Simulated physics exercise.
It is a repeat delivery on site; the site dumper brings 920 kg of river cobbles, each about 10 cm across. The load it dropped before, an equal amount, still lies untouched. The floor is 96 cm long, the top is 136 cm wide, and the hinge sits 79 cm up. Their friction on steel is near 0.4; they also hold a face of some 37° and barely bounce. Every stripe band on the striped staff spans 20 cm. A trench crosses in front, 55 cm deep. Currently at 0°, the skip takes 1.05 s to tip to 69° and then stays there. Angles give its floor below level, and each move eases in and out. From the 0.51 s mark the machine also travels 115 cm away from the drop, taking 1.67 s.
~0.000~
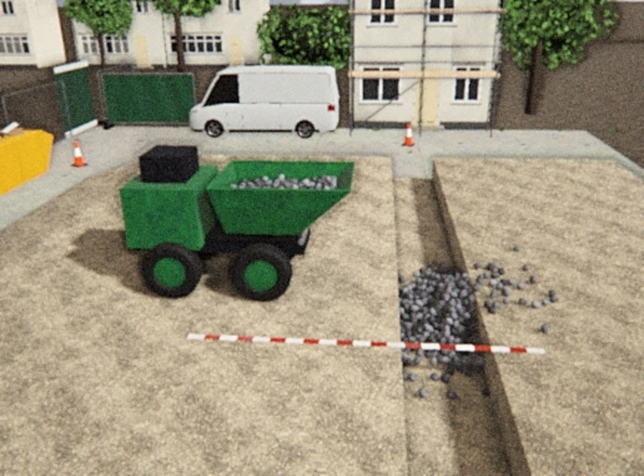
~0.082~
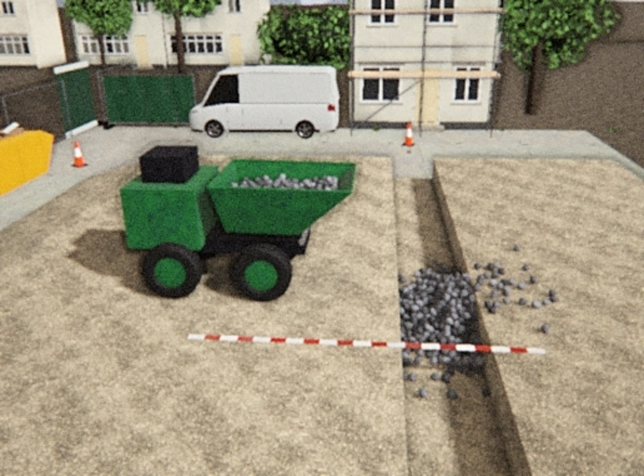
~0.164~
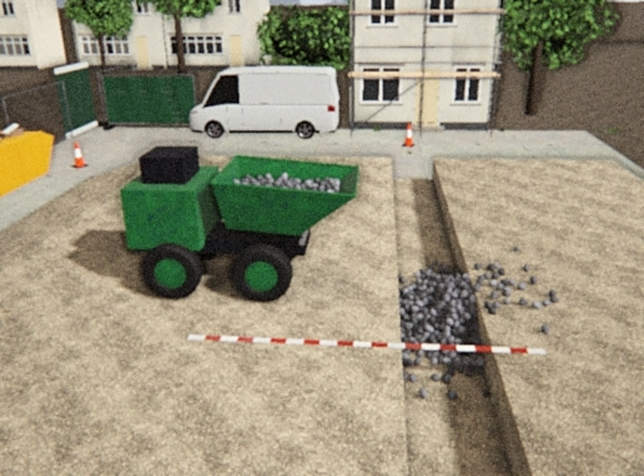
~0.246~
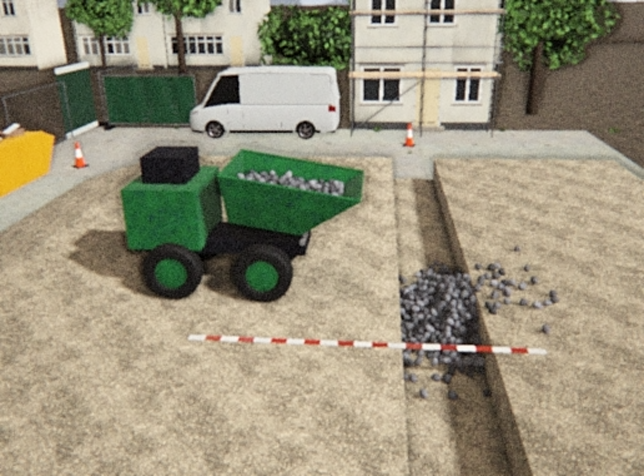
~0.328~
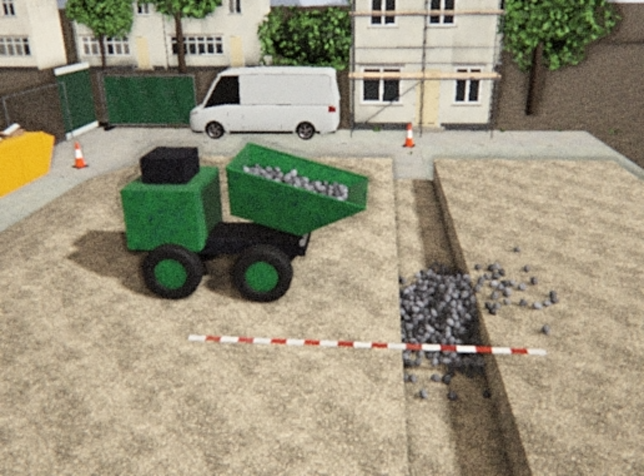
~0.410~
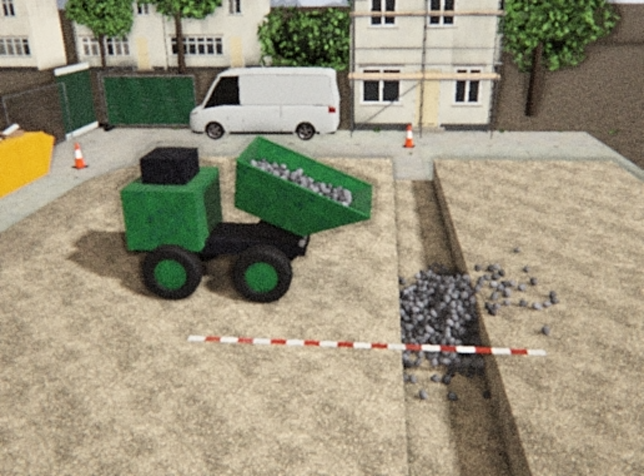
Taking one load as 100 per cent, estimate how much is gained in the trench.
The gain is about 27 per cent of a load.
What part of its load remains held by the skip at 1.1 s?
Roughly 80 per cent of its load.
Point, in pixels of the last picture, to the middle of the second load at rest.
In the last view, about pixel (370, 281).
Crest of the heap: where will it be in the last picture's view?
Around (365, 269).
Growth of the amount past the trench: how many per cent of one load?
Near 0 %.
After 0.8 s the floor is at 58°; in per cent of one load, 100 in the skip, 94 in the trench, 5 past the trench; the foremost stones are at (538, 290).
After 1.1 s the floor is at 69°; in per cent of one load, 78 in the skip, 22 short of the trench, 94 in the trench, 5 past the trench; the foremost stones are at (538, 290).
After 2.6 s the floor is at 69°; in per cent of one load, 0 in the skip, 73 short of the trench, 121 in the trench, 5 past the trench; the foremost stones are at (538, 290).
After 5.6 s the floor is at 69°; in per cent of one load, 0 in the skip, 73 short of the trench, 121 in the trench, 5 past the trench; the foremost stones are at (538, 290). Net gain in the trench, 27.
